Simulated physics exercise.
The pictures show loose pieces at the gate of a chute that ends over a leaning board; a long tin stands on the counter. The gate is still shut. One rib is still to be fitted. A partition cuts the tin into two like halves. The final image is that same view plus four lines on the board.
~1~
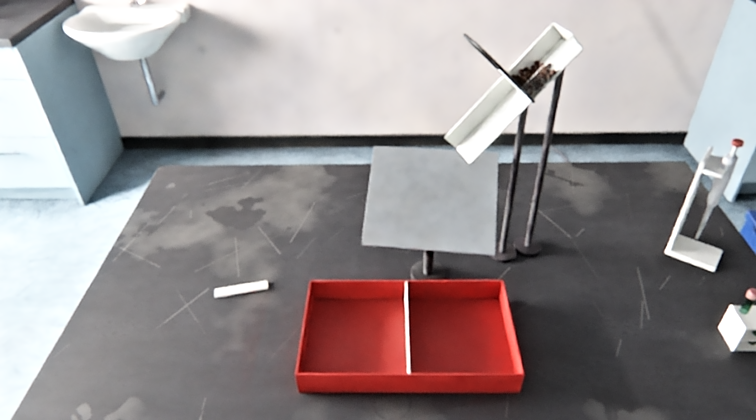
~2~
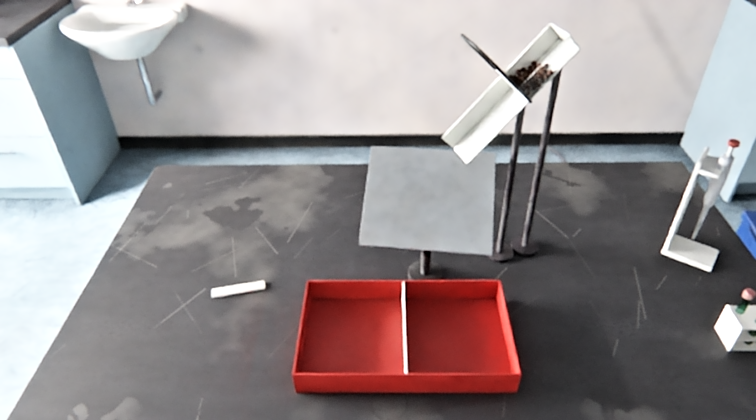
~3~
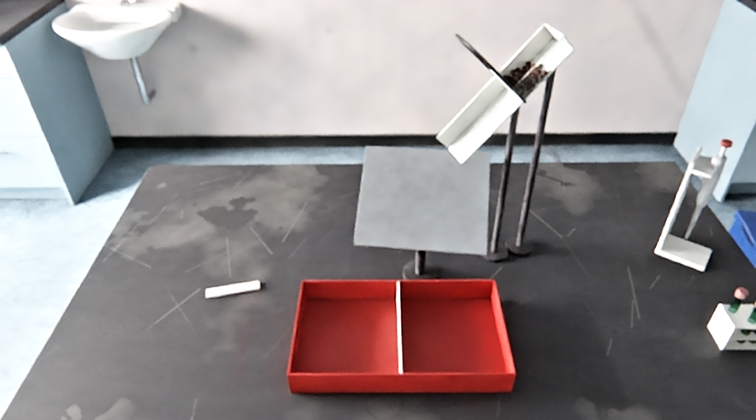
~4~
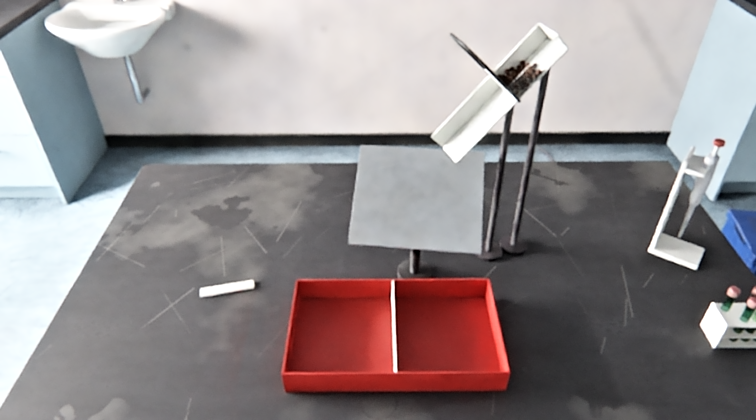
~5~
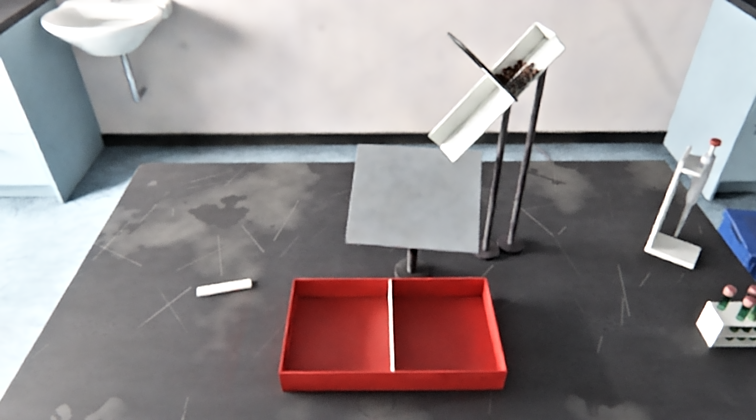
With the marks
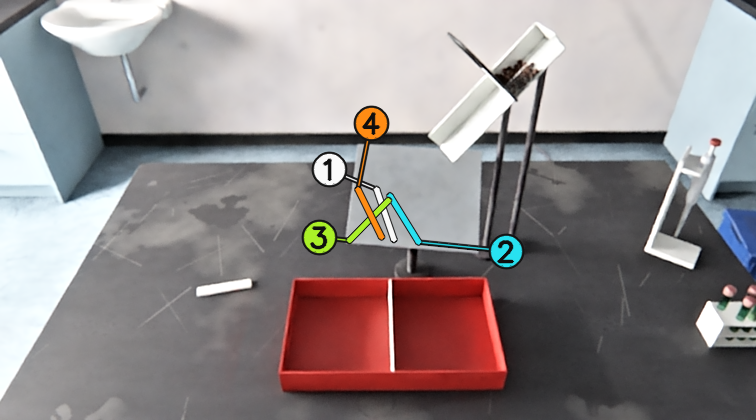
The footage shows small brown pieces resting behind a closed gate in a sloping white chute, above a tilted grey board and a divided red tray; the objects stay still while the view shifts slightly to the right.
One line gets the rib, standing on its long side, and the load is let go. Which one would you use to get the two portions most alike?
Choose 4.
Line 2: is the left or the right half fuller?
The right half.
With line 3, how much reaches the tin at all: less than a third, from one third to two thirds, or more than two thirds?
Line 3 gives more than two thirds.
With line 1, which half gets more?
Right.
On the marked copy, line 1 from (376, 189) to (393, 239); line 2 from (389, 195) to (418, 242); line 3 from (388, 200) to (349, 240); line 4 from (358, 189) to (381, 237).
With 1, of what is caught, a small share in the left half, the bulk in the right.
With 2, of what is caught, a small share in the left half, the bulk in the right.
With 3, of what is caught, all but a few in the left half, a small share in the right.
With 4, of what is caught, close to half in the left half, close to half in the right.
